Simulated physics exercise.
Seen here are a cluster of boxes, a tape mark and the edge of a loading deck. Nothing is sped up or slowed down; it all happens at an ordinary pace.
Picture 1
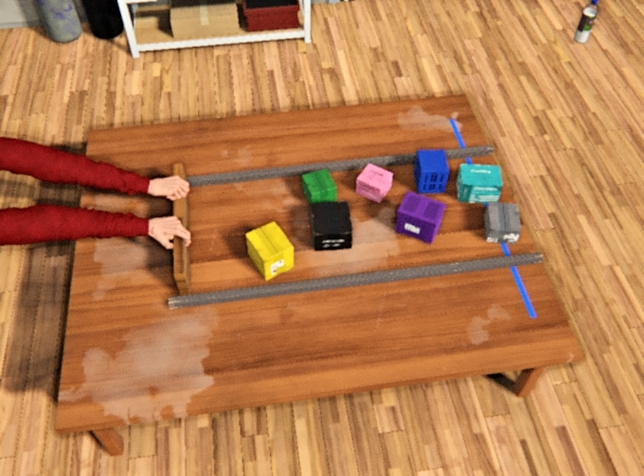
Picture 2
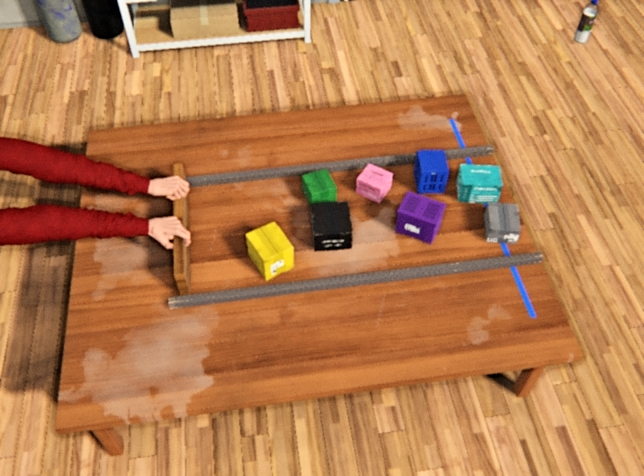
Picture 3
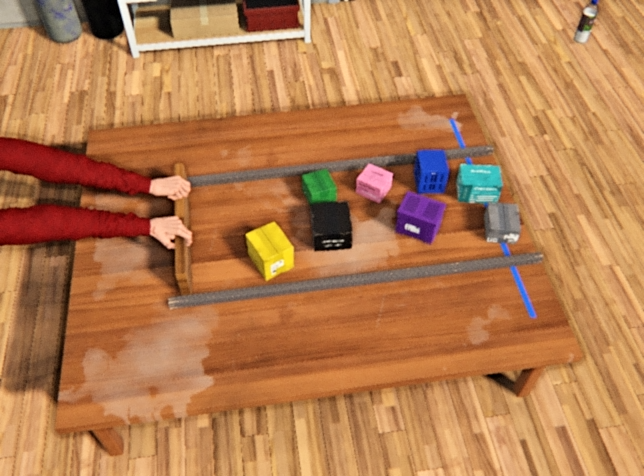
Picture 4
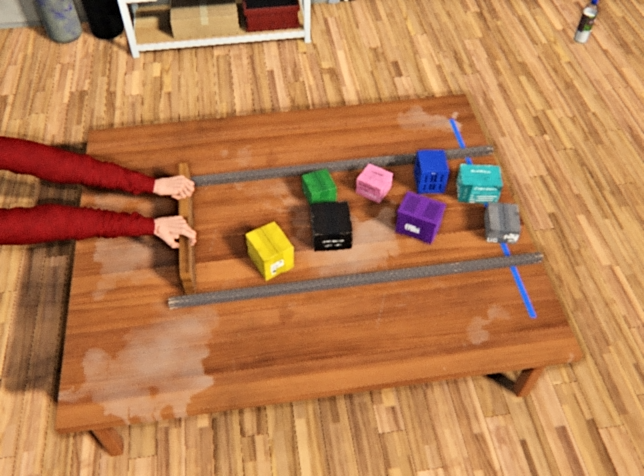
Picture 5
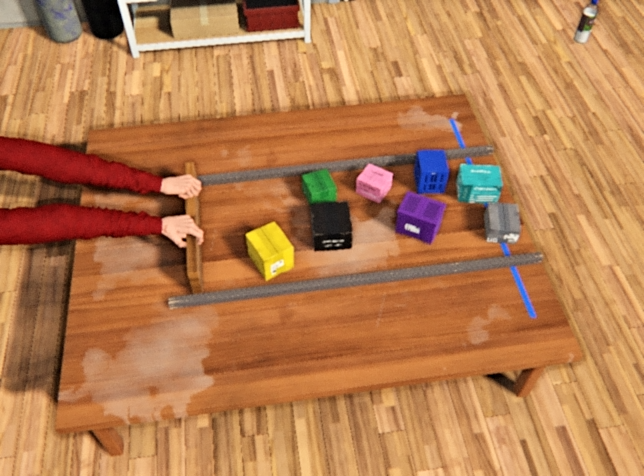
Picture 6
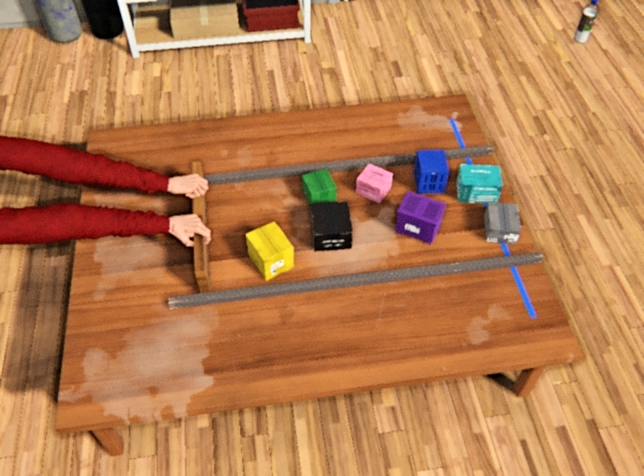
Two hands in red sleeves gripped a wooden plank between two rails on a table and slid it slightly to the right toward a cluster of colorful boxes, which stayed still near a blue tape line.
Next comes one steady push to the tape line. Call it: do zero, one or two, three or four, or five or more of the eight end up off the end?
Five or more end up off it.
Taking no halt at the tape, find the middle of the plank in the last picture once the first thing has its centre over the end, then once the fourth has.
I'd put it close to (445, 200) and later close to (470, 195).
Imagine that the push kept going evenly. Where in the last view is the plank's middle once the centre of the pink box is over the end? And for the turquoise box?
The middle is at (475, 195) when it's the pink box, and at (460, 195) when it's the turquoise box.
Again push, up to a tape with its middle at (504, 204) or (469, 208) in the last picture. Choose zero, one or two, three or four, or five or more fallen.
First place: Five or over; second place: Three or four.
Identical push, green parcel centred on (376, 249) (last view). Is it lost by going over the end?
Outcome for the green parcel: It drops.
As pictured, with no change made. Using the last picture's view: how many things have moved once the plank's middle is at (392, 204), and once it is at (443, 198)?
7 at one spot and 8 at the other.
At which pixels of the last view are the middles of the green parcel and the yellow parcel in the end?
I'd say approximately (490, 167) and then (520, 227).
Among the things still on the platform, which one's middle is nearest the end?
The black box winds up nearest.
Early on, none off yet; grey parcel at rest near (502, 223); turquoise box at rest near (479, 184); blue crate at rest near (431, 172).
Finally, the number that fall off is five or more; lost, pink box, purple tote, blue crate, turquoise box and grey parcel.
